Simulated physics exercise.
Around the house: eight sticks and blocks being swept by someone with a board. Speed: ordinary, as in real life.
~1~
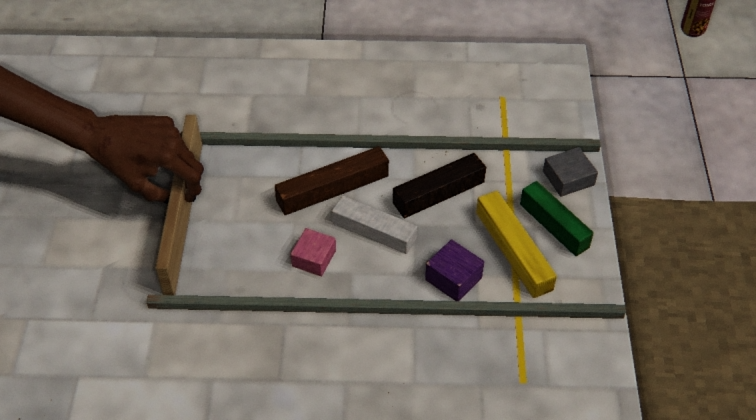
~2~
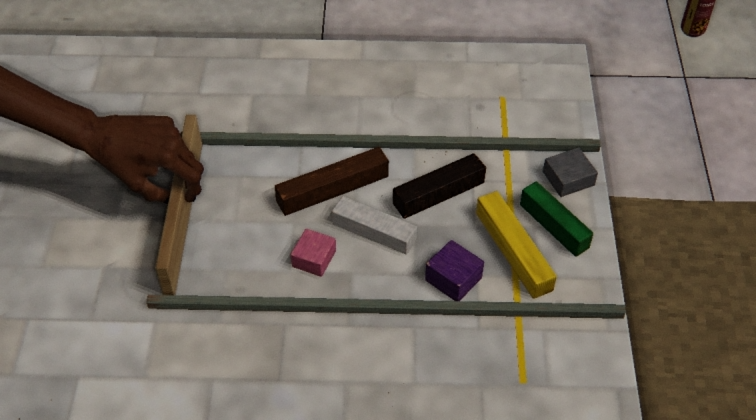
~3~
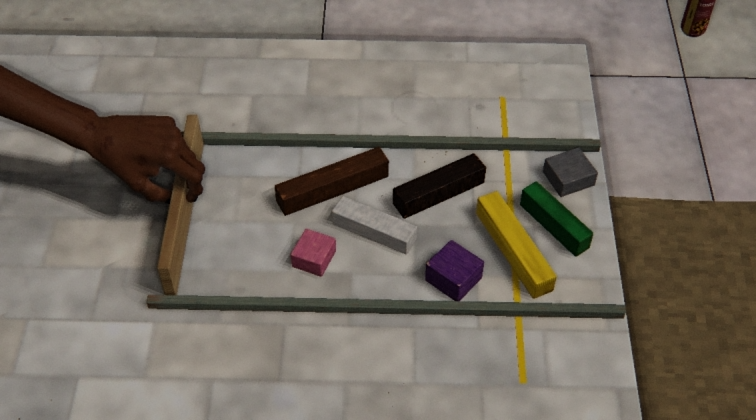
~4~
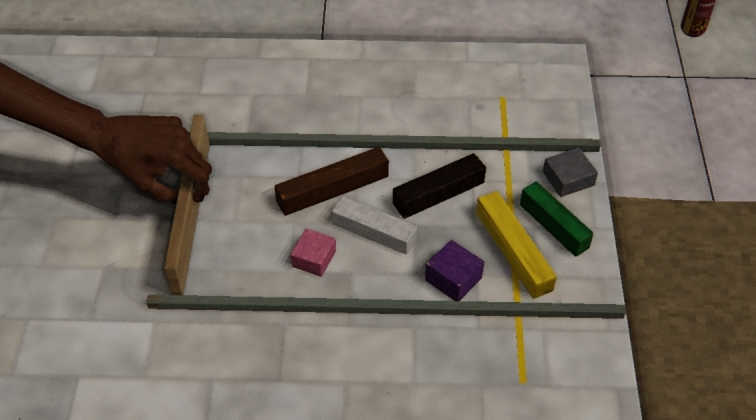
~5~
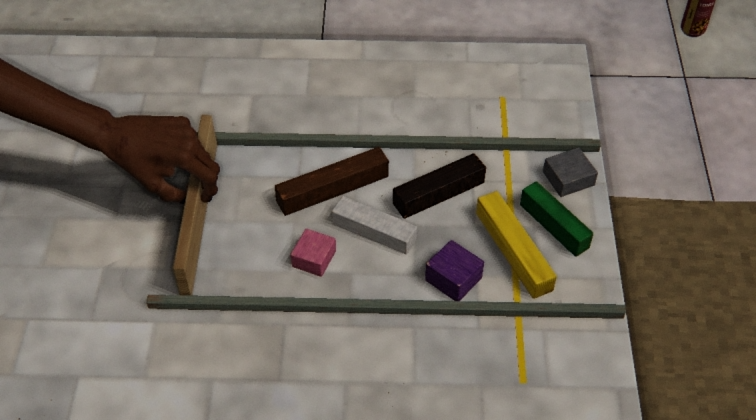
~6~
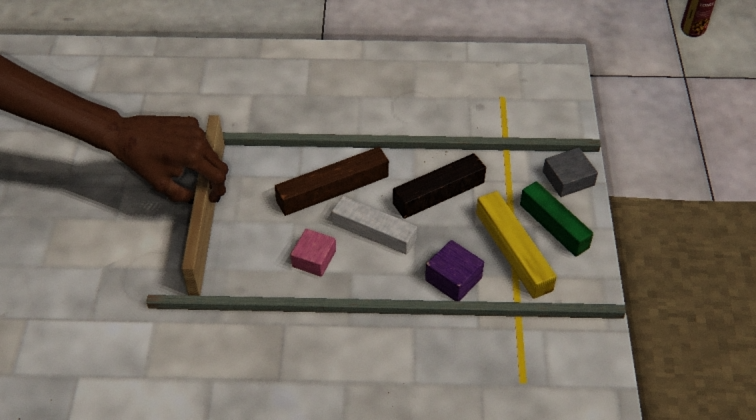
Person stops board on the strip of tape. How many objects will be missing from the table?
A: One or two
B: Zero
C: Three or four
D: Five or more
Answer: A.
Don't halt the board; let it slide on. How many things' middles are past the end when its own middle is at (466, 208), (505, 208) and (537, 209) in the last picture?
0; 1; 3.
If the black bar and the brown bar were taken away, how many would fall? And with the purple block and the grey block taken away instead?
That gives 0 in the first case, then 0 in the second.
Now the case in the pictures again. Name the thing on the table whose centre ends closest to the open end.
The green stick.
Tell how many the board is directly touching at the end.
At rest, 3 are in contact.
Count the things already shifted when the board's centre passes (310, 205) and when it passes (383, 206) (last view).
It comes to 2 for the first spot, 5 for the other.
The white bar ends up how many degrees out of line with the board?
I'd estimate about 55 degrees.
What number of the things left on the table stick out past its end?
4 in all.
A little later, none off yet; grey block at rest near (570, 172); green stick at rest near (556, 218); yellow stick at rest near (515, 243).
When it is over, the number that fall off is one or two; down, grey block.
